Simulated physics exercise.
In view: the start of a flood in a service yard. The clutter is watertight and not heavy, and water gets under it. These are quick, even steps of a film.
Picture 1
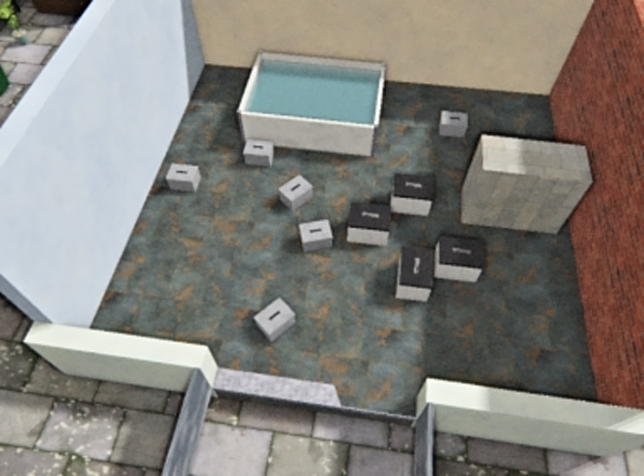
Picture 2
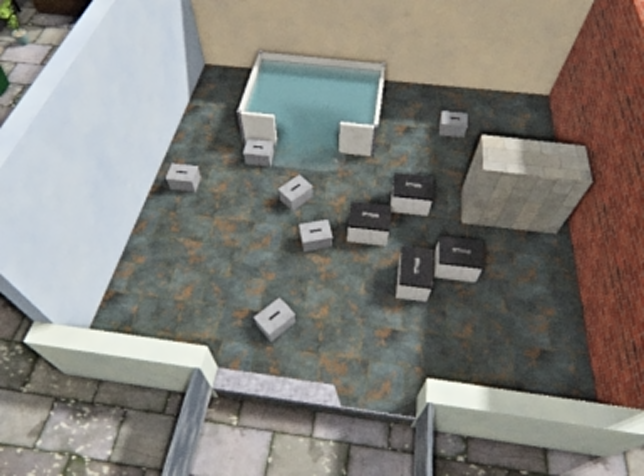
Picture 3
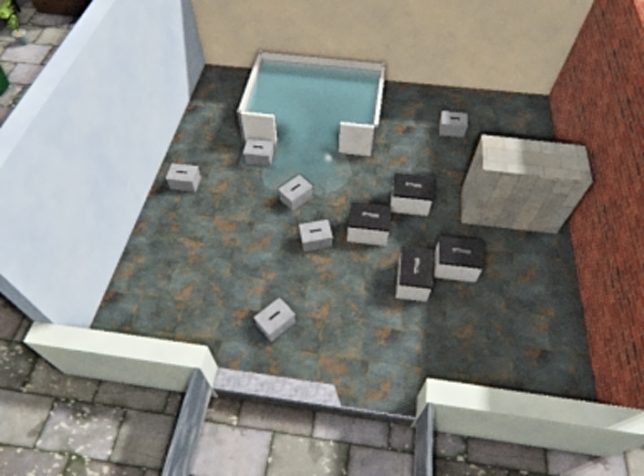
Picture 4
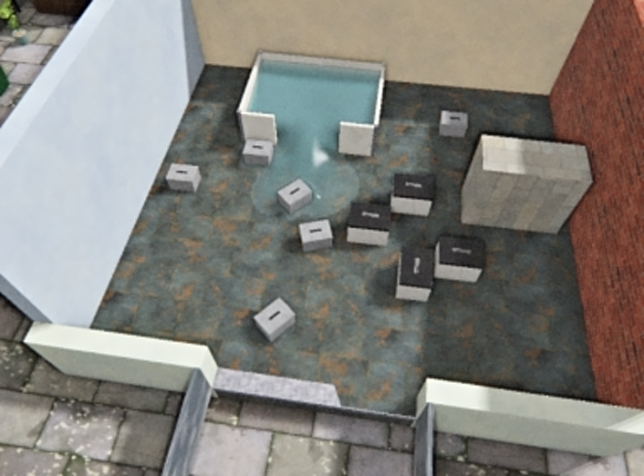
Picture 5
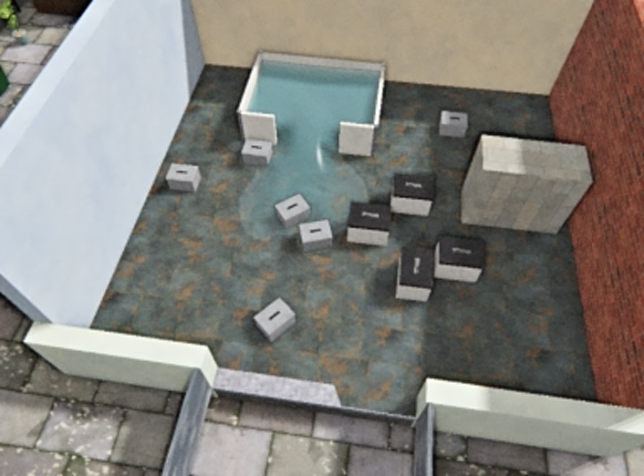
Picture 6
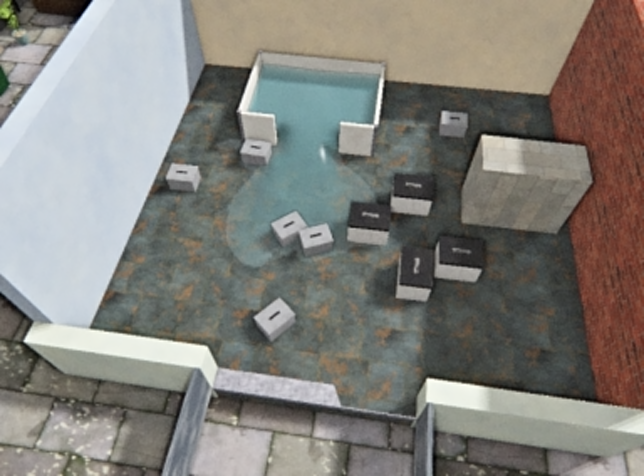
To begin with, pale and dark-topped boxes sit scattered across a walled yard below a white-sided tank of water. A gap opens in the tank's front wall, and water spreads out over the floor, pushing one pale box a short way toward the viewer, beside another that barely shifts.
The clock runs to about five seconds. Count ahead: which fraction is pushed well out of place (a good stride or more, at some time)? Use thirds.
Share: From one to two thirds.
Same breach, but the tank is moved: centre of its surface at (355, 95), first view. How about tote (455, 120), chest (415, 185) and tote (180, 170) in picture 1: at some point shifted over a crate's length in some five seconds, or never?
As listed: Short of that, that far or more, not that far.
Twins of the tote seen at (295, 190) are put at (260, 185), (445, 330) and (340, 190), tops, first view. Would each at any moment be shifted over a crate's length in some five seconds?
One after the other: That far or more, short of that, moved that far.
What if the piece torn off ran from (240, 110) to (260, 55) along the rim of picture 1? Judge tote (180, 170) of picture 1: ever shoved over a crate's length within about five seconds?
Answer: Yes.
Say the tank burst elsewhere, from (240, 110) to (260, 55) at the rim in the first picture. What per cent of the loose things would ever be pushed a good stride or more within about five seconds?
Roughly 20 per cent.
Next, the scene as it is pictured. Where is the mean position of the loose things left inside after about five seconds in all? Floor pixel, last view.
Around (397, 234).
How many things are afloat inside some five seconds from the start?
The number is 2.
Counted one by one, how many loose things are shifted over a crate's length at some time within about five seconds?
That makes 5.
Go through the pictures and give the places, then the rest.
A tote at (296, 188) rests on the ground; a tote at (316, 231) rests on the ground; 0 of 10 have shifted, in the first picture.
A tote at (296, 188) rests on the ground; a tote at (316, 231) rests on the ground; 0 of 10 have shifted, in the second picture.
A tote at (296, 188), on the bottom; a tote at (316, 231) rests on the ground; 0 of 10 have shifted, in the third picture.
A tote at (295, 191), on the bottom, close to its start; a tote at (316, 231) rests on the ground; 1 of 10 have shifted, in the fourth picture.
A tote at (293, 207) rests on the ground, a stride from its start; a tote at (316, 231), on the bottom; 1 of 10 have shifted, in the fifth picture.
A tote at (289, 225), on the bottom, a stride from its start; a tote at (316, 236) rests on the ground, close to its start; 2 of 10 have shifted, in the sixth picture.
A moment on, 2 of 10 are well off their spots; 0 afloat.
Next, 5 of 10 are well off their spots; 1 afloat.
Later, 5 of 10 are well off their spots; 1 afloat.
In the end, 5 of 10 are well off their spots, and 5 have been at some point; 2 afloat.
